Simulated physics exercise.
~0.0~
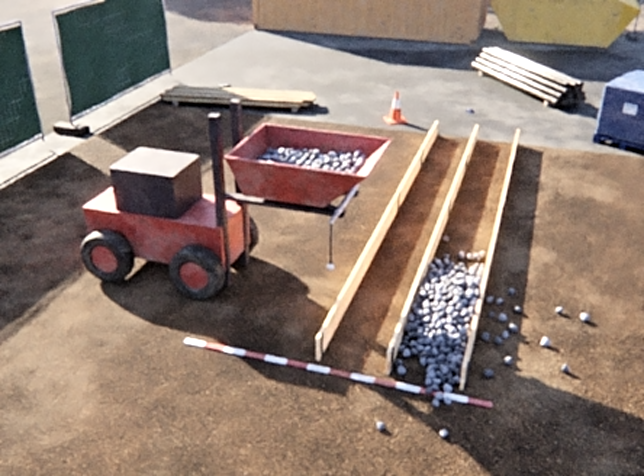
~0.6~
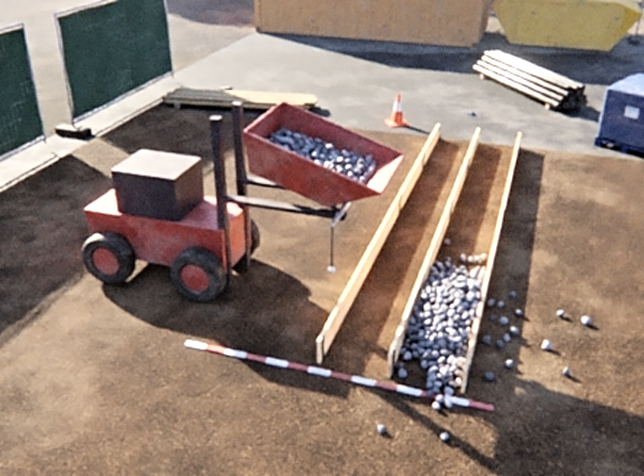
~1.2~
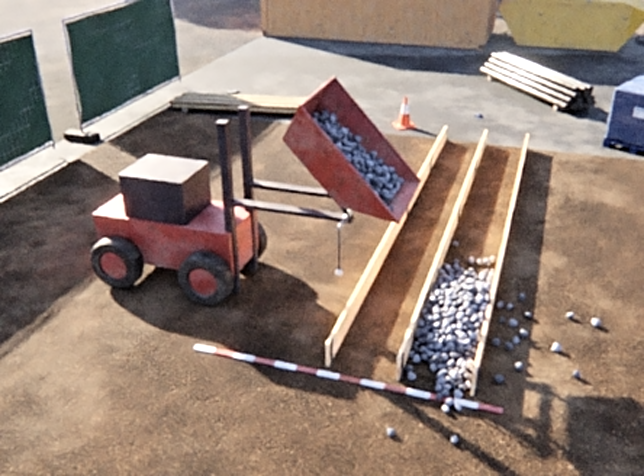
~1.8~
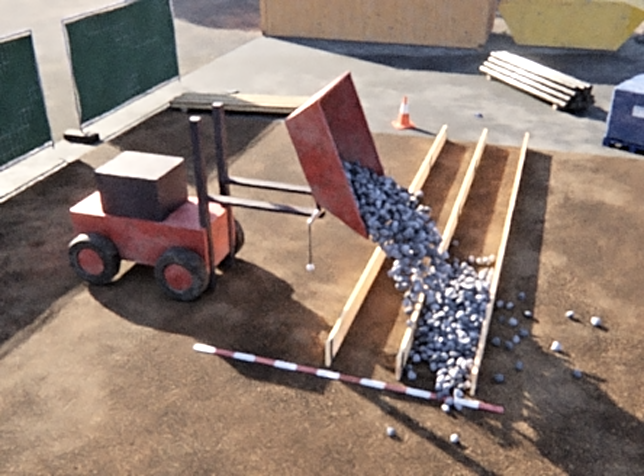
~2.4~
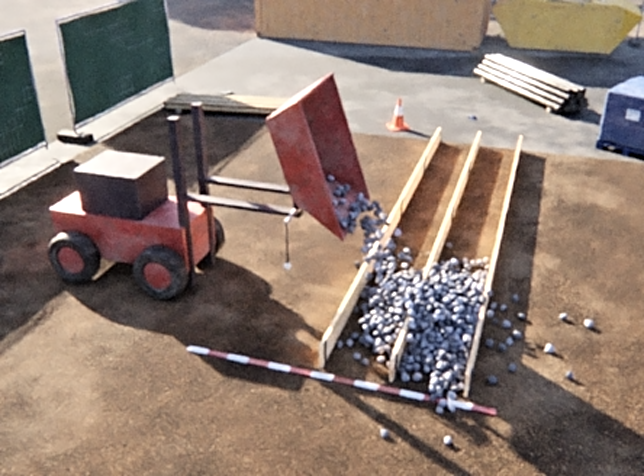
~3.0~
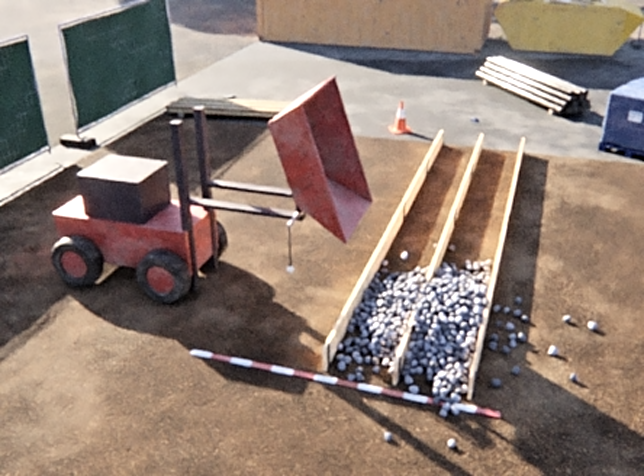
On bare ground, a red forklift tipping its skip and backing away, grey stones spilling into both board-lined bays, leaving it empty.
